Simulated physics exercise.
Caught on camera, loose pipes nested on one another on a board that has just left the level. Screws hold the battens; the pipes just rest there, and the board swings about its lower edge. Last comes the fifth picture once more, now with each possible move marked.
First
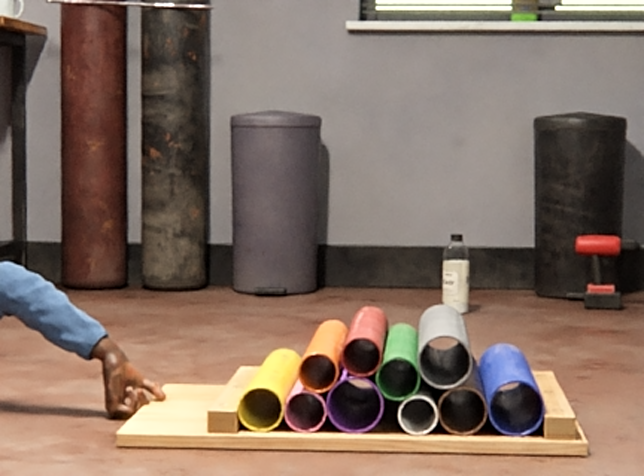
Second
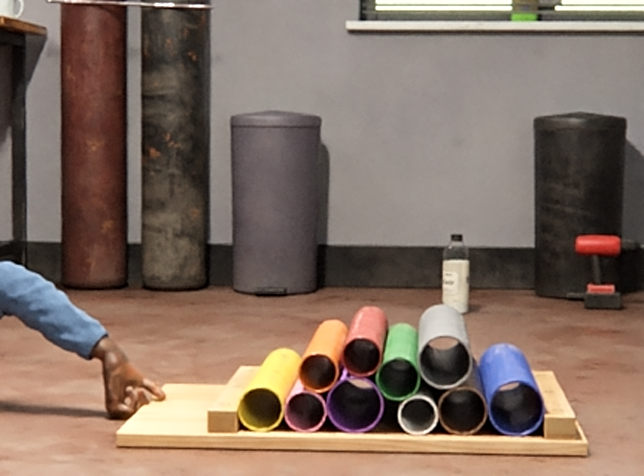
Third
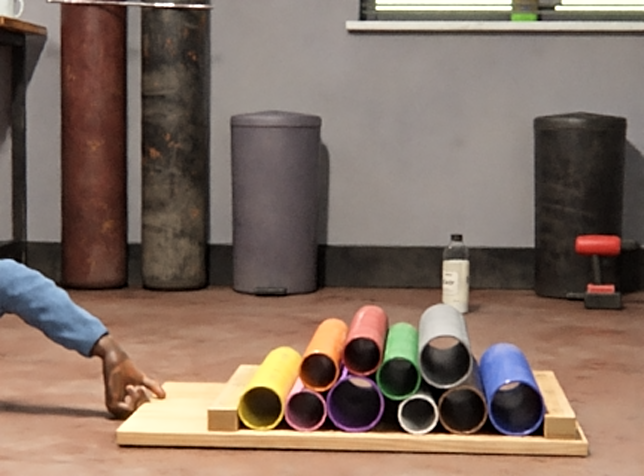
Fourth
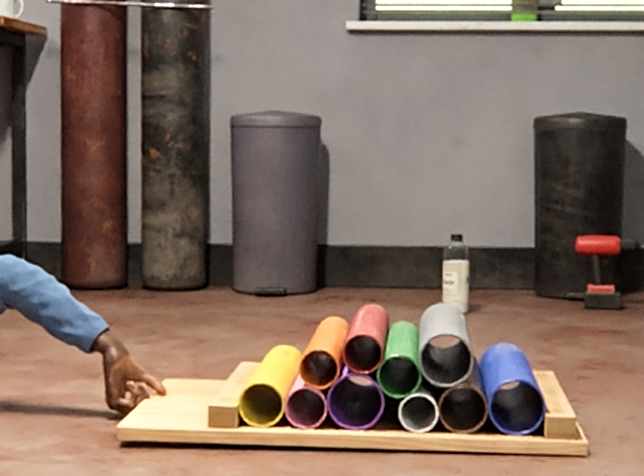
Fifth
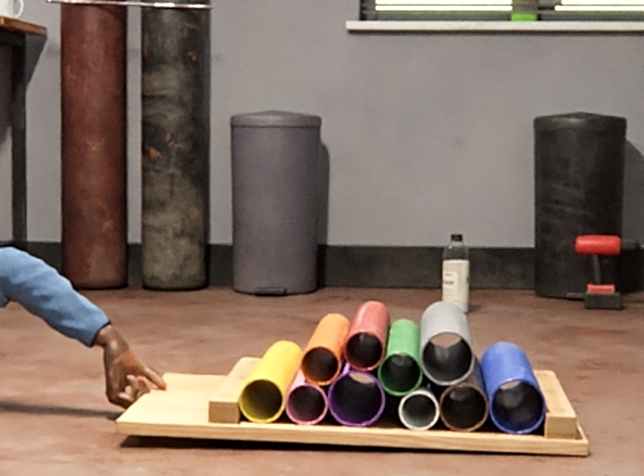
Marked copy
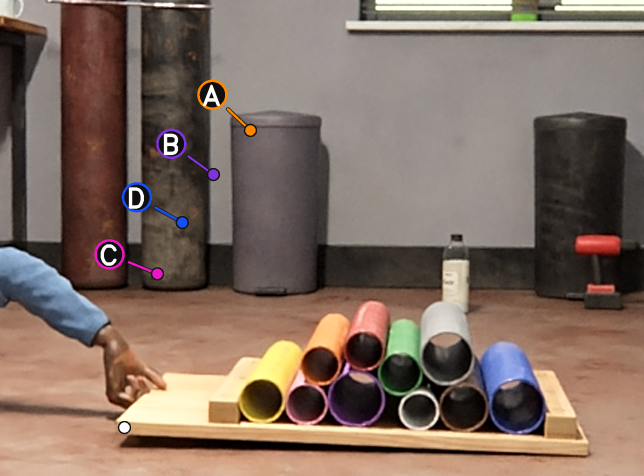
The left end of a pale wooden board rises slightly off a reddish-brown floor, lifted by a hand in a blue sleeve at left, in a grey-walled room seen from a still, low side view. Yellow, orange, pink, red, purple, green, white, grey, brown and blue pipes lie stacked between battens, with bins behind. At first nothing moves; then the hand lifts, and the pipes tilt slightly with the board.
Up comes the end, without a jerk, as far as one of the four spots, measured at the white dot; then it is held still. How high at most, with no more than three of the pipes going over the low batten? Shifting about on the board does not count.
The highest mark that will do is A.
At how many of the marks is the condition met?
Four of them.
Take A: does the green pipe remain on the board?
No.
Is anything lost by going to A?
Yes, at A.
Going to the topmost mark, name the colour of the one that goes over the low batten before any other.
It is the grey one.
On the marked copy, A at (250, 130); B at (213, 174); C at (157, 274); D at (182, 223); the white dot at (125, 428).
With A. Early on, board at 22°.
Further on, board at 42°.
At the end, board at 43°, two over the low batten (green, grey).
As for the rest, B two over the low batten (green, grey); C one over the low batten (grey); D two over the low batten (green, grey).
